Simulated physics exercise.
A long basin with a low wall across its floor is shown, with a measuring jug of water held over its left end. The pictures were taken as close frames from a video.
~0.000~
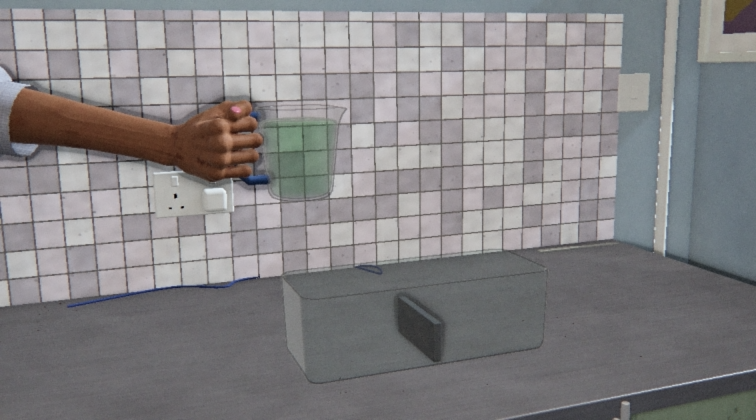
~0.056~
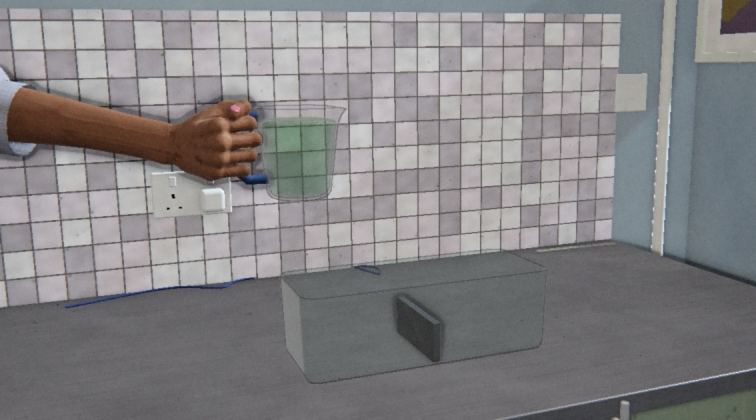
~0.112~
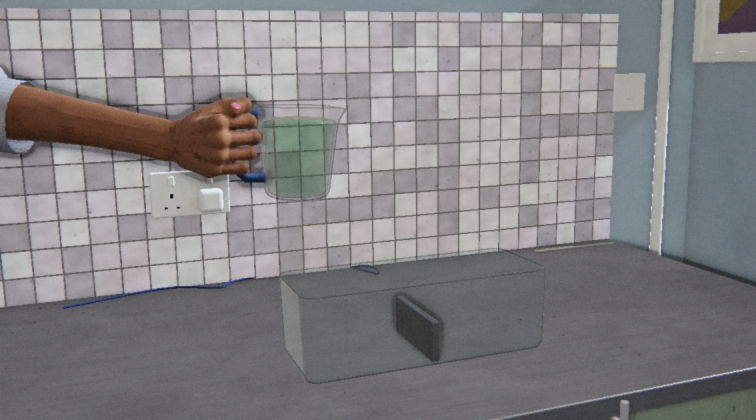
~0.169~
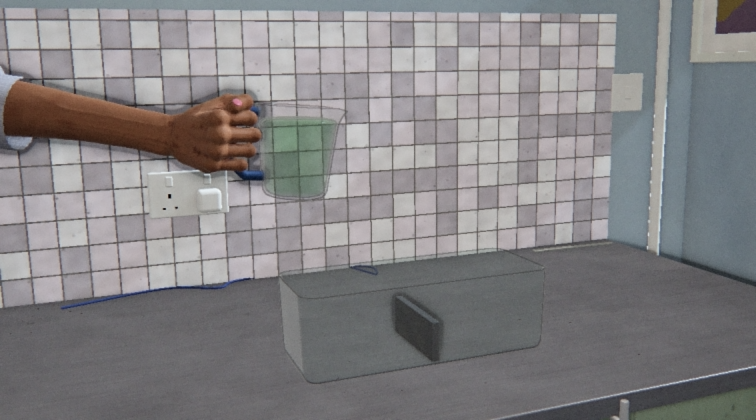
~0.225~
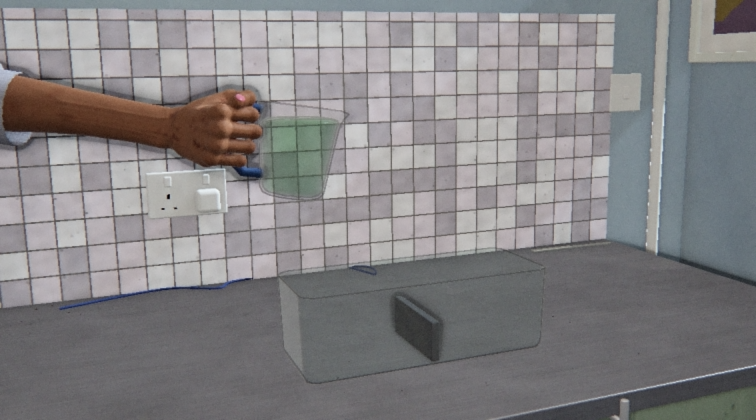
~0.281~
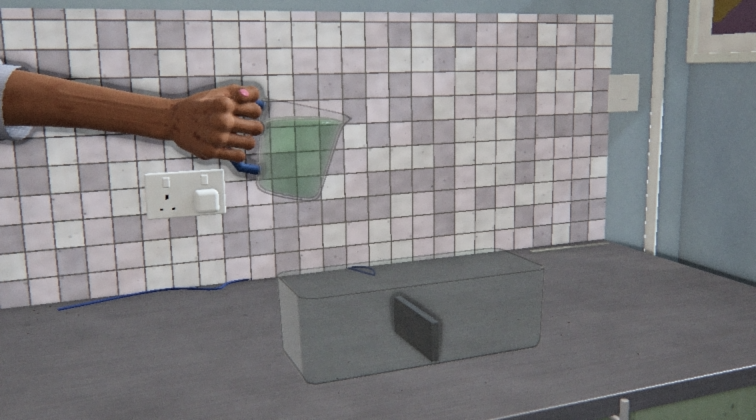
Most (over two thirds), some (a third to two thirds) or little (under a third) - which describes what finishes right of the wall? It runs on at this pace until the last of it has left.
Little.
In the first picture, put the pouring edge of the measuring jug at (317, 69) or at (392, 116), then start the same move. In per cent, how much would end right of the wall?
Near 5 in a hundred first, near 95 in a hundred second.
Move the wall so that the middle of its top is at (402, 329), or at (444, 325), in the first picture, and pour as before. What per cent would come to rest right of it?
Well, it's close to 70 per cent for the first one, then 15 per cent for the other.
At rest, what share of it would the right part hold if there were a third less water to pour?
Estimate: Close to 5 per cent.
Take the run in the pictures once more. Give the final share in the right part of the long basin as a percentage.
20 % or thereabouts.
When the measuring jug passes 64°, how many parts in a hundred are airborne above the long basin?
Estimate: Some 20 per cent.
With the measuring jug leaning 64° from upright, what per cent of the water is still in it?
Roughly 75 %.
A moment on, the measuring jug is tipped part way and 76 per cent is still to pour, 5 is left of the wall and 0 right of it.
Next, the measuring jug is tipped on its side and 25 per cent is still to pour, 34 is left of the wall and 17 right of it.
Then the measuring jug is tipped right over and 2 per cent is still to pour, 73 is left of the wall and 18 right of it.
Later the measuring jug is tipped right over and 0 per cent is still to pour, 77 is left of the wall and 19 right of it.
At rest 77 per cent lies left of the wall, 19 right of it and 3 outside.
